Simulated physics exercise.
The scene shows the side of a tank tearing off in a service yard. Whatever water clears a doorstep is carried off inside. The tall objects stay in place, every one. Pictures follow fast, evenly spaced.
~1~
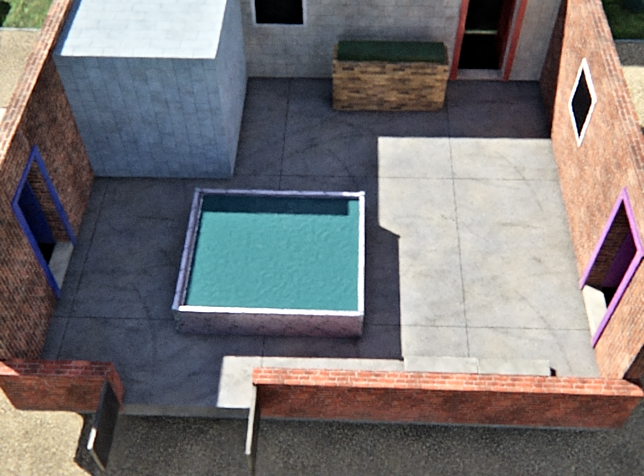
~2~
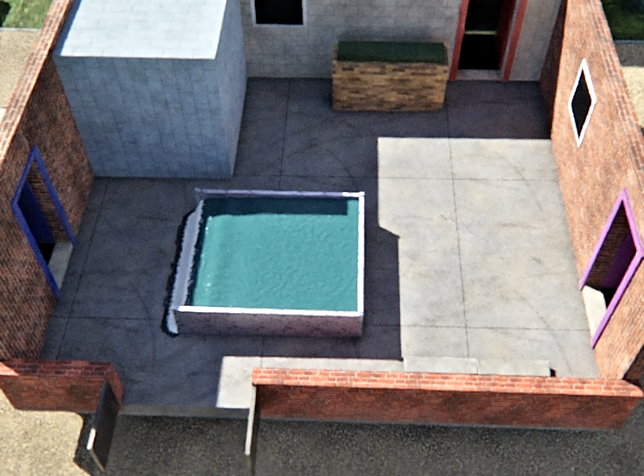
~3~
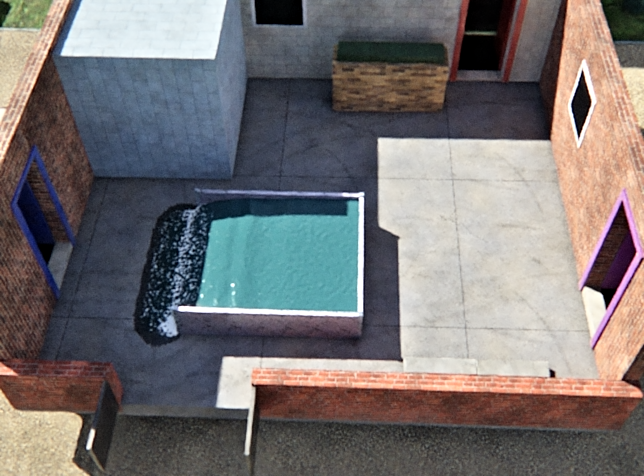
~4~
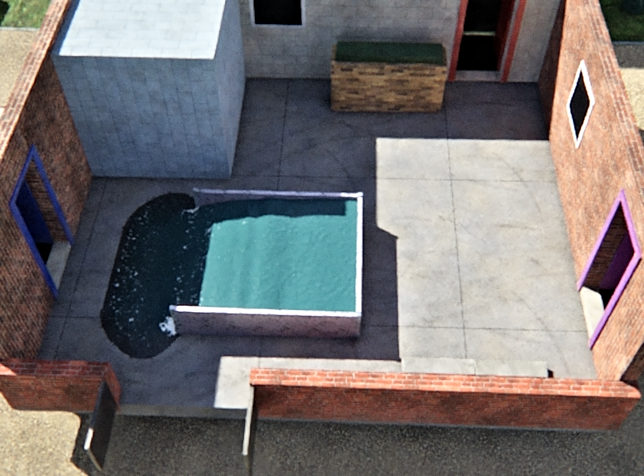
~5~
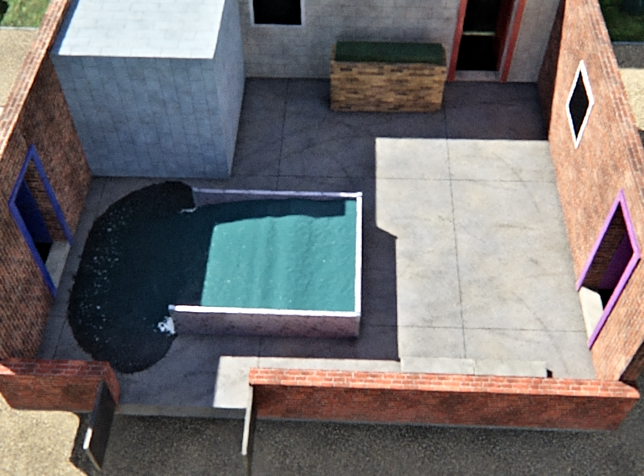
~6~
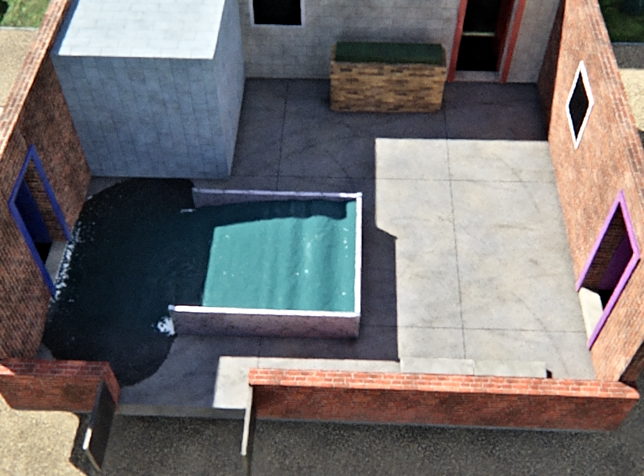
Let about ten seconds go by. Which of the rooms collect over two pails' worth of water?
One by one: The blue door will break the limit; the purple door will respect the limit; the red door will respect the limit.
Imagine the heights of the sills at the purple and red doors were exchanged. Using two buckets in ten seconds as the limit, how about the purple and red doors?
Purple door: Not enough; red door: Not enough.
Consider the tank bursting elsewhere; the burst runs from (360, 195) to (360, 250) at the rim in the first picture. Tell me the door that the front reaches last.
It would be the blue one.
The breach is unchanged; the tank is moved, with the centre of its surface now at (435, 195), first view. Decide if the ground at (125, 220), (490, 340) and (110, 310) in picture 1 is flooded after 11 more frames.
One after the other: Covered, no water, covered.
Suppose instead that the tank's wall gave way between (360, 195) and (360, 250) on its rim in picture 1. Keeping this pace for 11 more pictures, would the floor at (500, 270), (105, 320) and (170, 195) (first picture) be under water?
First soaked through, second kept bare, third kept bare.
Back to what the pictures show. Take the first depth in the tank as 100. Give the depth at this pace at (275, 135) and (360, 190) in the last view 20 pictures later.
In turn 0 and 0 in a hundred.
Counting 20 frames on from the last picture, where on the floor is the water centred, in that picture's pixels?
My reading is close to (163, 272).
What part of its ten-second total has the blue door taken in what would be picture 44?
About 100 per cent.
A moment on, water covers 20 % of the floor; the blue door over two buckets in, the purple door not reached, the red door not reached.
Next, water covers 20 % of the floor; the blue door far over two buckets in, the purple door not reached, the red door not reached.
Then, water covers 30 % of the floor; the blue door far over two buckets in, the purple door not reached, the red door not reached.
Later, water covers 65 % of the floor; the blue door far over two buckets in, the purple door not reached, the red door not reached.
In the end, water covers 85 % of the floor; the blue door far over two buckets in, the purple door wet at the sill, nothing in, the red door wet at the sill, nothing in.
